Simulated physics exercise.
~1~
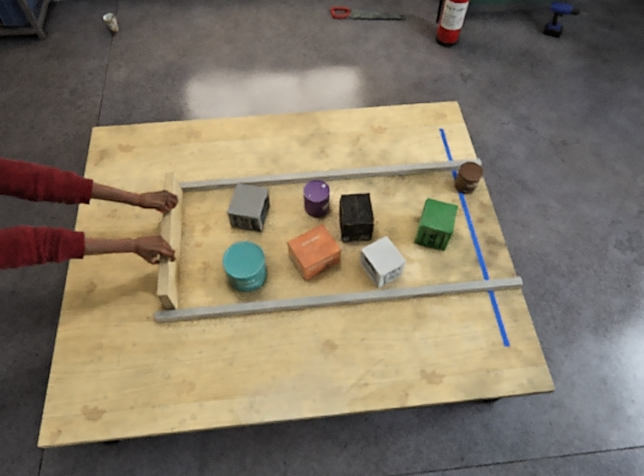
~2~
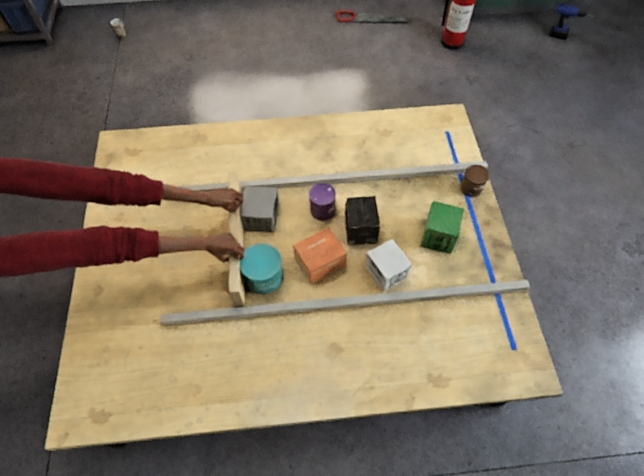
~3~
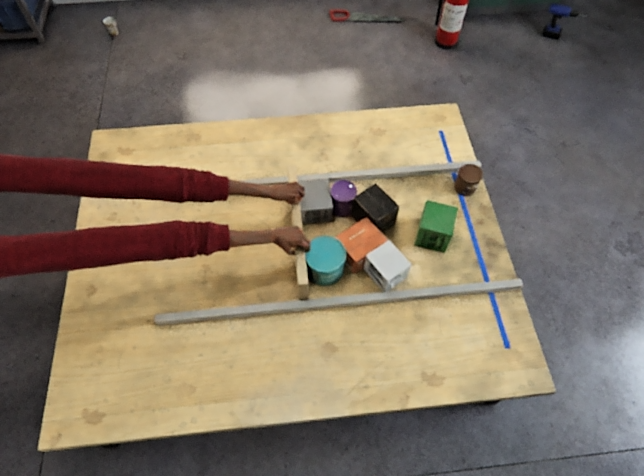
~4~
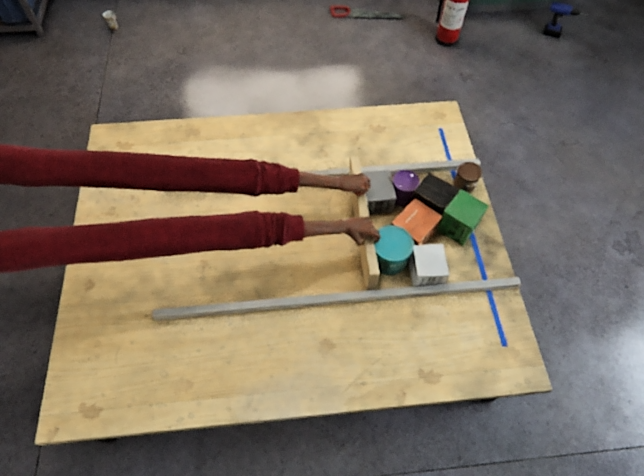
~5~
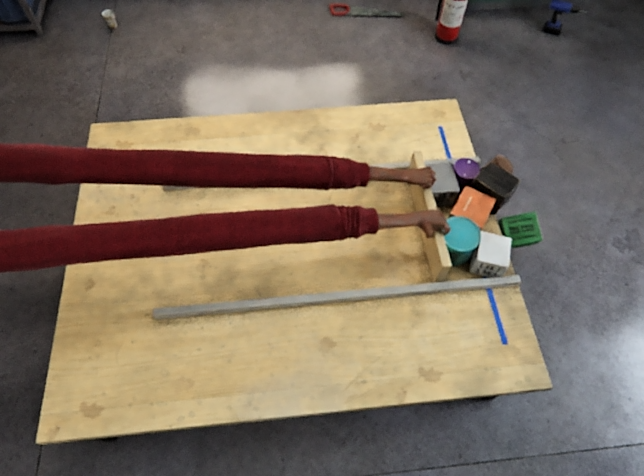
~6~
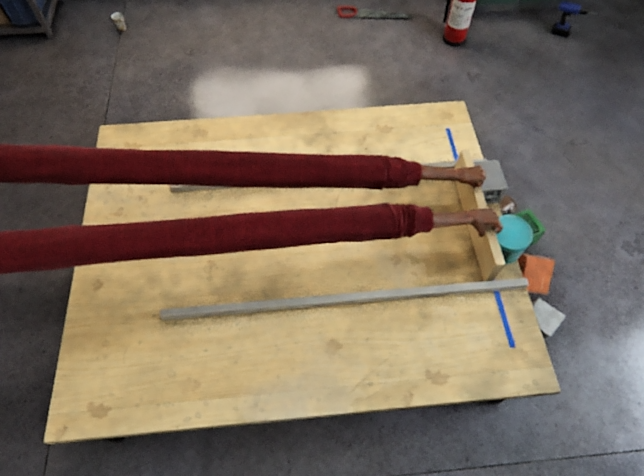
A wooden plank, held upright by two hands in red sleeves, slides right between two rails on a tabletop scattered with boxes and round containers. It meets the turquoise pail and grey crate first, then gathers the purple canister, orange box, black box and white crate into a cluster. The bunch crowds against the green crate and brown pail near the blue tape, and everything is pushed over the line. As the plank reaches the tape, pieces spill off the table's right end. The orange box and white crate lie beyond the edge, while the turquoise pail and grey crate remain against the plank.
